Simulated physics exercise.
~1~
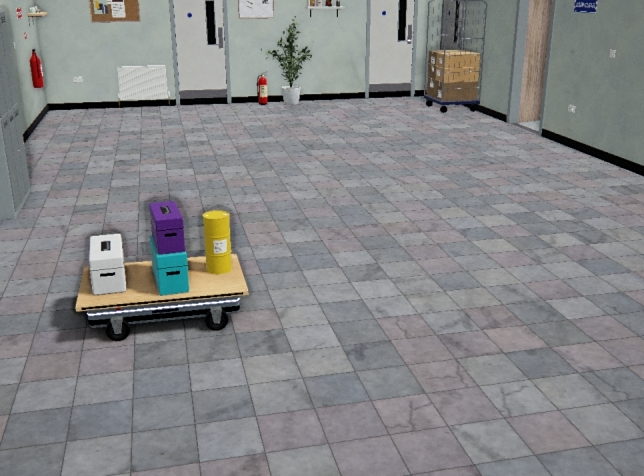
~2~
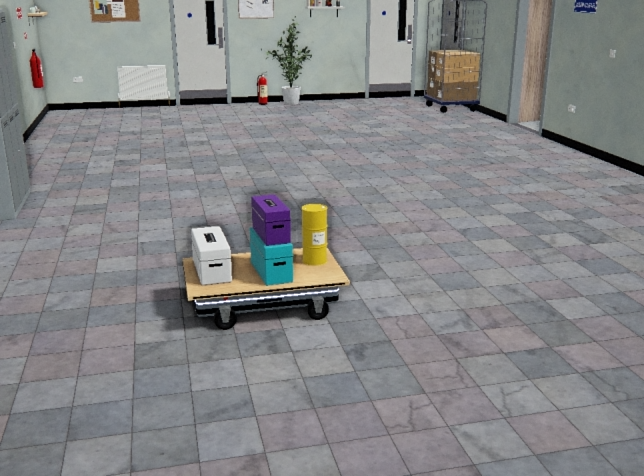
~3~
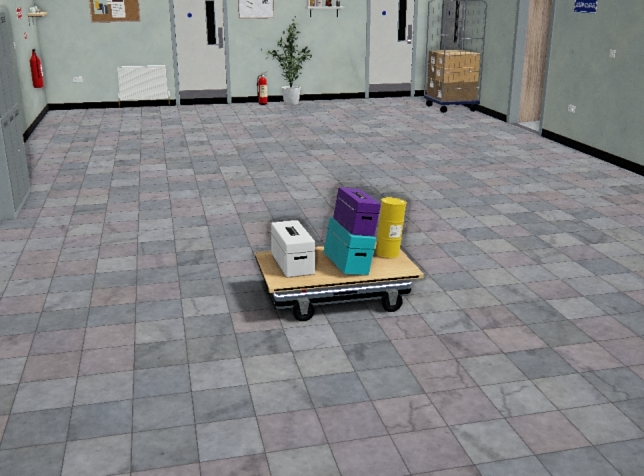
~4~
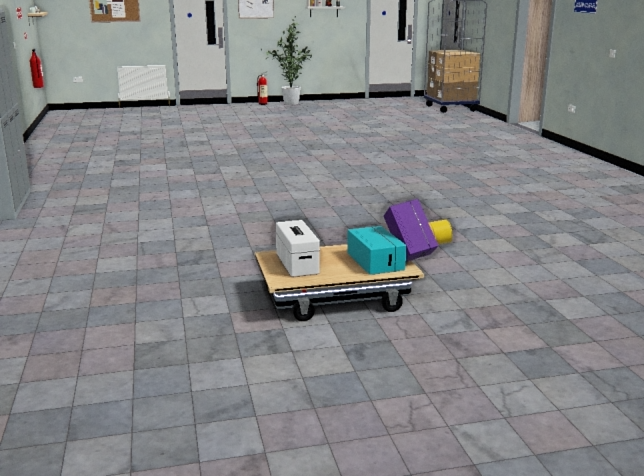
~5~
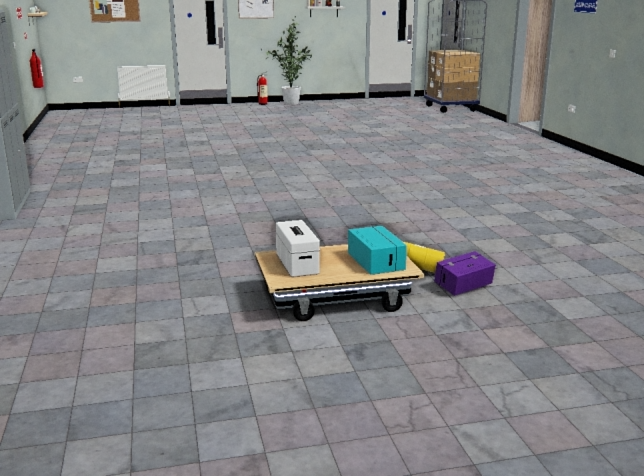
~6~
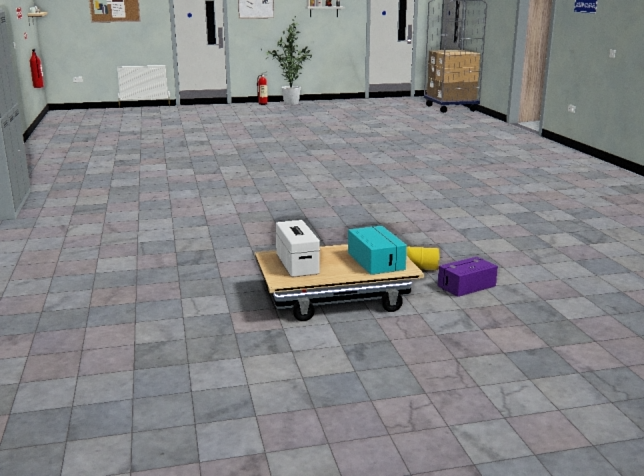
In a tiled room with pale green walls, seen from a fixed raised viewpoint, a flat cart stands at the left with a white toolbox on its left side, a purple toolbox stacked on a turquoise one, and a yellow canister to the right. The cart rolls to the right across the floor, then stops abruptly. The stacked toolboxes tip rightward, and the purple one and the canister topple off the right end. The purple toolbox and canister end up lying on the floor beside the cart, the turquoise toolbox lies over on the deck, and the white one remains upright.
